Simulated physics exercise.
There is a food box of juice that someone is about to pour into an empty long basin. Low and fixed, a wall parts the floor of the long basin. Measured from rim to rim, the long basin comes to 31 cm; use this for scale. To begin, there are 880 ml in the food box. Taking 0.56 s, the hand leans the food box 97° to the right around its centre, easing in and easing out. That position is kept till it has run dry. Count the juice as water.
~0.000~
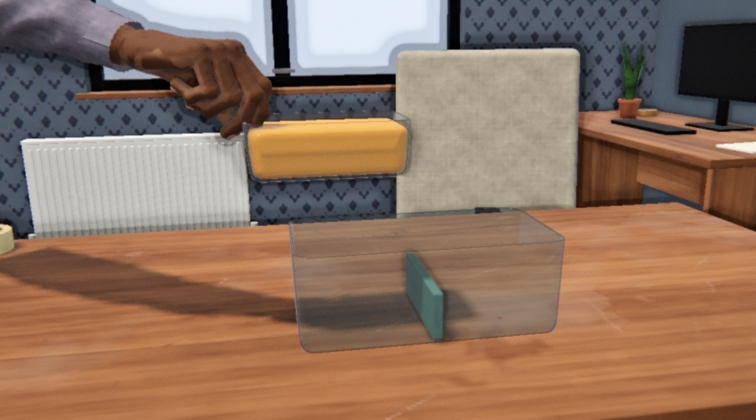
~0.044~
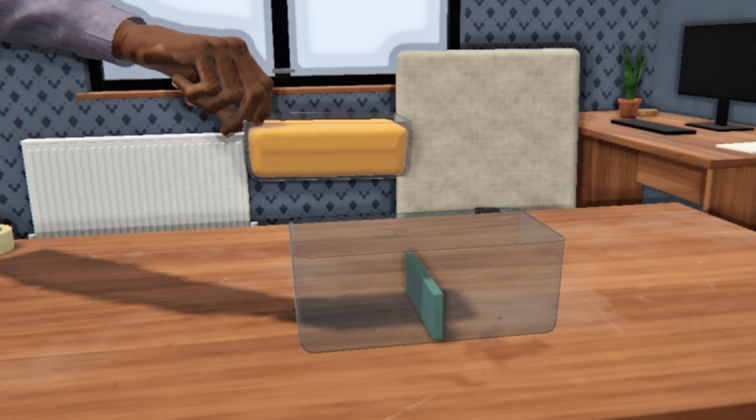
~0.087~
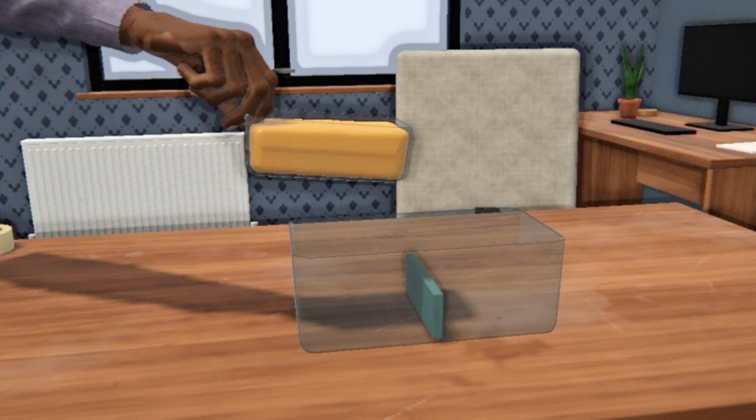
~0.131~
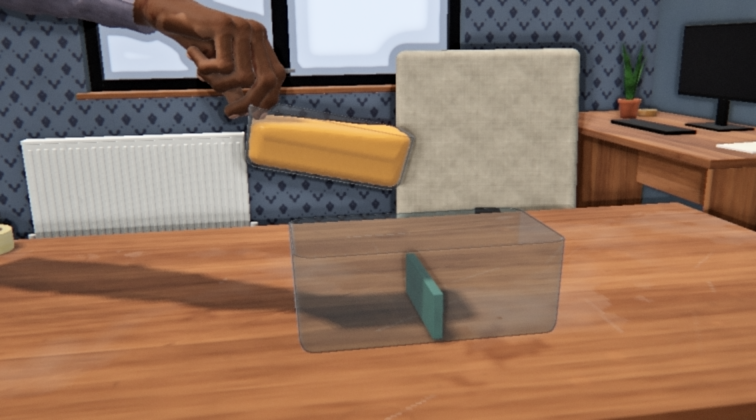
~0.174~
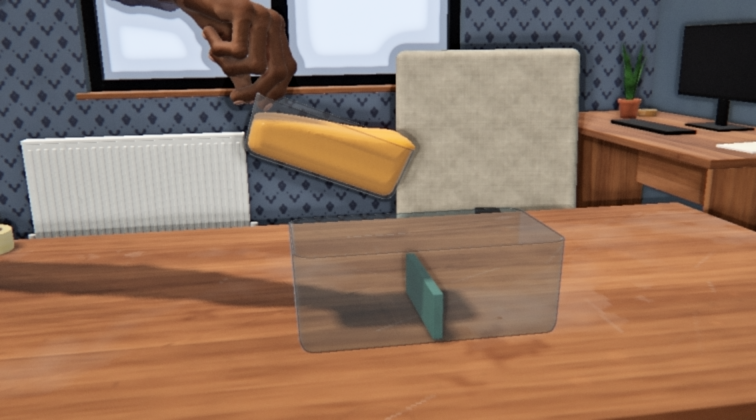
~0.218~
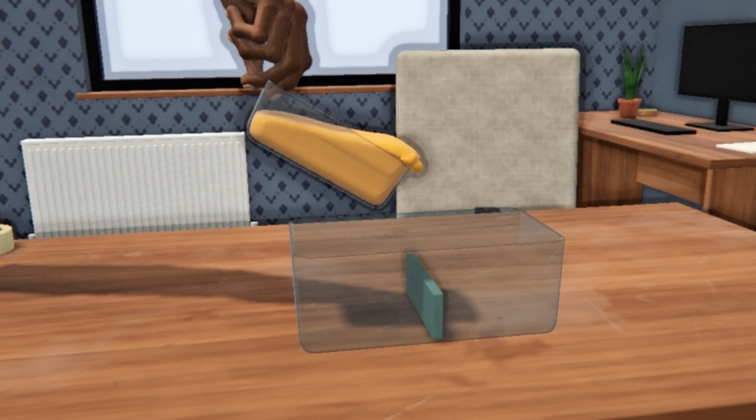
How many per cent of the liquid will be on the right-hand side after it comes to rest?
Some 59 per cent will be on the right-hand side.
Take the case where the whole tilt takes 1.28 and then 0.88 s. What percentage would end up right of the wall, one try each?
Try 1: 75 %; try 2: 75 %.
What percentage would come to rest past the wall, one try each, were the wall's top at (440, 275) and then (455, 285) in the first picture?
Around 40 and 25 percent, in that order.
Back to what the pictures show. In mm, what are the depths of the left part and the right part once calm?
I'd say close to 14 mm on the left, close to 24 mm on the right.
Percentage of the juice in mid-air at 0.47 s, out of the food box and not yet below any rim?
Some 22 % is the figure.
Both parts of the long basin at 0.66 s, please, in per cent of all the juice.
Near 26 on the left, 52 on the right.
By 0.47 s the tilt is 91° and 10 per cent is still to pour, 13 is left of the wall and 54 right of it.
By 0.66 s the tilt is 97° and 2 per cent is still to pour, 26 is left of the wall and 51 right of it.
By 0.85 s the tilt is 97° and 1 per cent is still to pour, 31 is left of the wall and 64 right of it.
By 1.06 s the tilt is 97° and 0 per cent is still to pour, 37 is left of the wall and 59 right of it.
At rest 38 per cent lies left of the wall, 59 right of it and 3 outside.
